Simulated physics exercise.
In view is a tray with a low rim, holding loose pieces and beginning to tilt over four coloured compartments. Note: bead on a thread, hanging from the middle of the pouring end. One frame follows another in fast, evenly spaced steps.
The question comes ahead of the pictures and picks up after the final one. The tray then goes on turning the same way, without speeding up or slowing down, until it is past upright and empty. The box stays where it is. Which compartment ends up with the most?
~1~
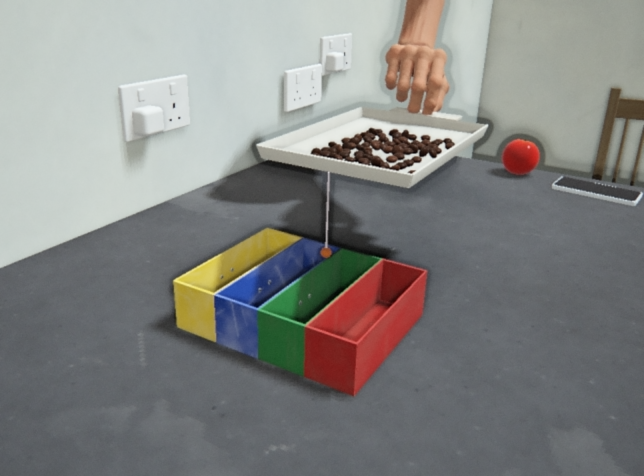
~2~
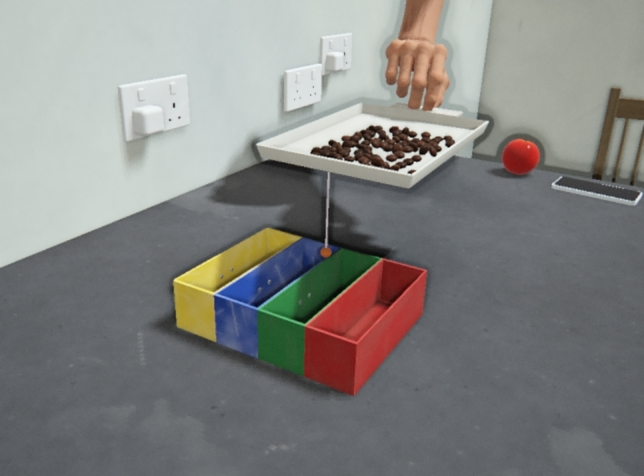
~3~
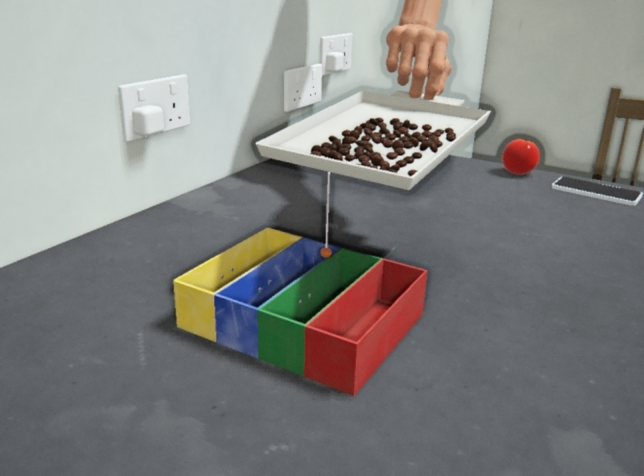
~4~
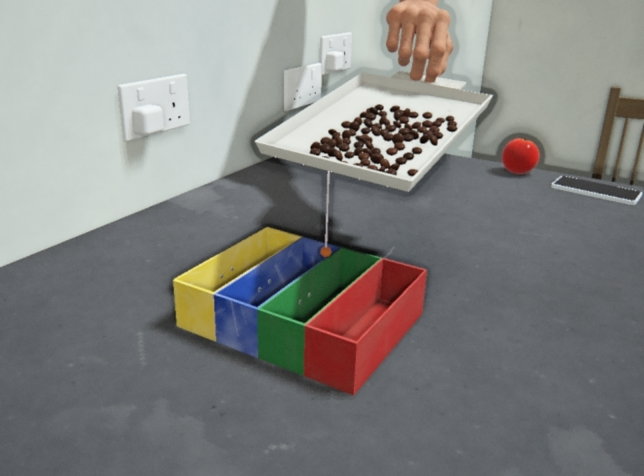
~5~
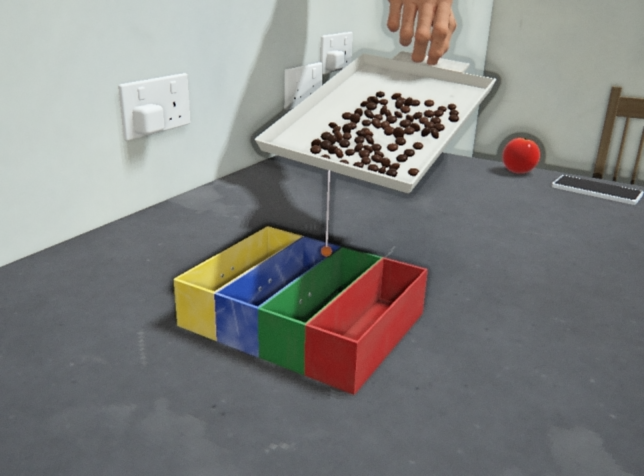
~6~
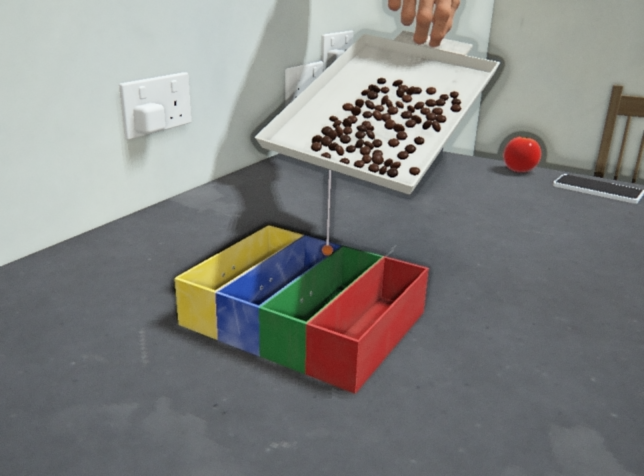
The red one.
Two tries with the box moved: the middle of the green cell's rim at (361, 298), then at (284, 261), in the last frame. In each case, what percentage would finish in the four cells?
First try: Around 100 percent; second try: Around 20 percent.
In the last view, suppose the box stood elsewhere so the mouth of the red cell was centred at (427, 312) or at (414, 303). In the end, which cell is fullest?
First that green cell, then green.
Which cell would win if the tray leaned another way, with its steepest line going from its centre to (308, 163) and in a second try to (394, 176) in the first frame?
The yellow one; red.
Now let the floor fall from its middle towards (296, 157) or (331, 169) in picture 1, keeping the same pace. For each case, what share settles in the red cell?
First case: 0 %; second case: 20 %.
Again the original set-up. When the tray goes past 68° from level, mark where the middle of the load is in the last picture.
Near (375, 167).
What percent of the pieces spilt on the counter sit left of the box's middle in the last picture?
Reading: Around 0 %.
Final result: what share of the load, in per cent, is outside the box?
Some 10 percent of the load.
Shortly afterwards, tray tipped steeply; the bulk on the tray; a little falling or outside the box.
Next, tray tipped past a quarter turn; a little on the tray; near half in the red cell; a little in the green cell; only a few in the blue cell; near a quarter falling or outside the box.
Some moments later, tray tipped past a quarter turn; near two thirds in the red cell; near a quarter in the green cell; only a few in the blue cell; a little falling or outside the box.
In the end, tray tipped past a quarter turn; near two thirds in the red cell; near a quarter in the green cell; only a few in the blue cell; none at all in the yellow cell; a little outside the box.
